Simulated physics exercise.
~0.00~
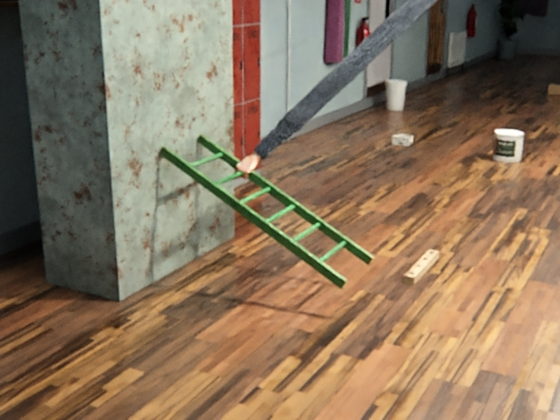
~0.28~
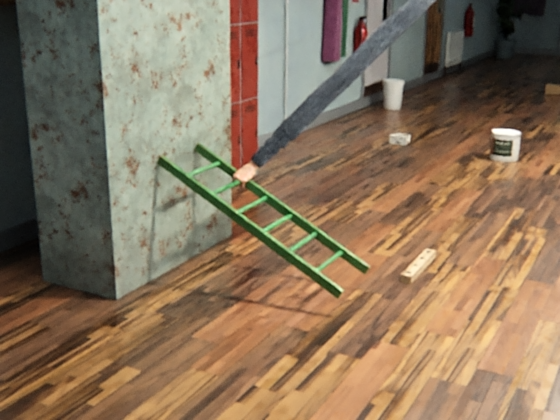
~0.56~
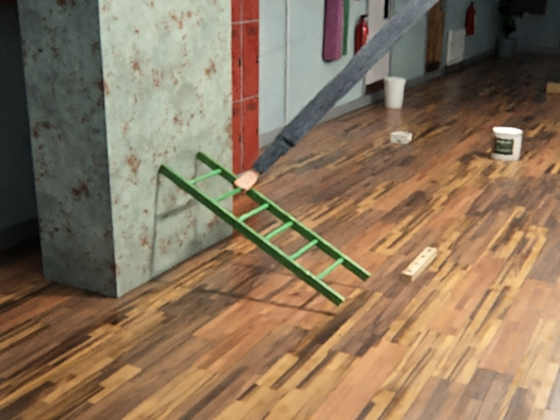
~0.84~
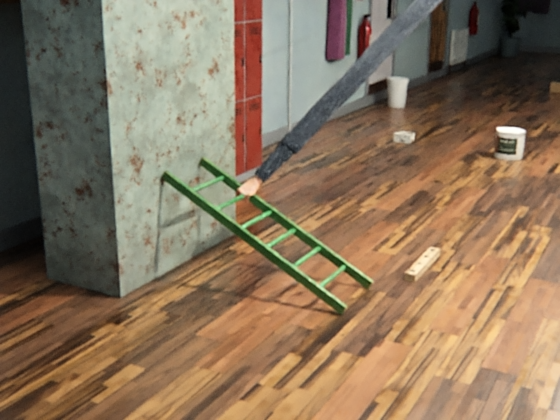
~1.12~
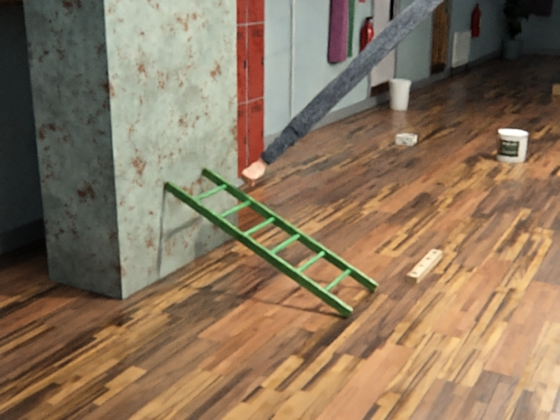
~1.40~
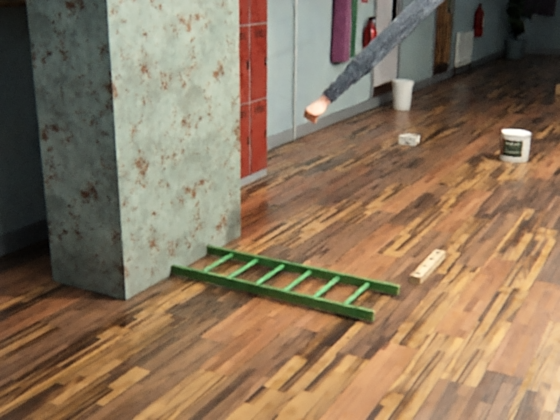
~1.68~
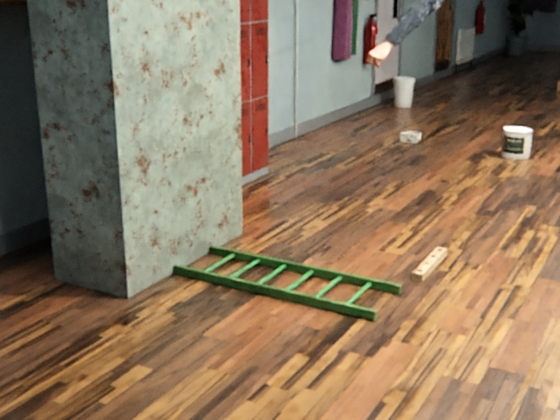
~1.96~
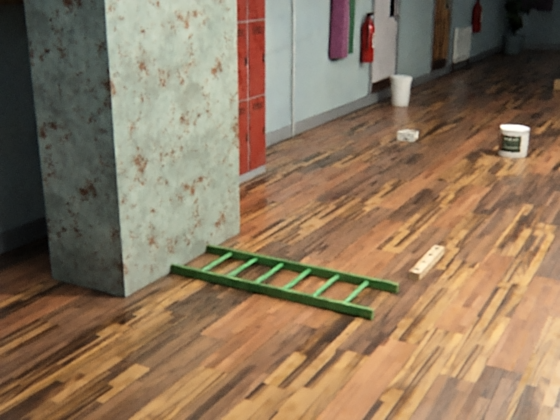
In a room with a patterned wooden floor, seen from slightly above by a gently swaying camera, a mottled grey-green block stands at the left beside red panels. An arm in a dark grey sleeve reaches in from the upper right and holds a small green ladder leaning at a low slant against the block. A pale batten lies to the right, with white tubs farther back. The ladder settles a little lower, then the hand lets go and draws back. The ladder's top drops down the block, and it ends lying still, flat on the floor, as the arm leaves view.
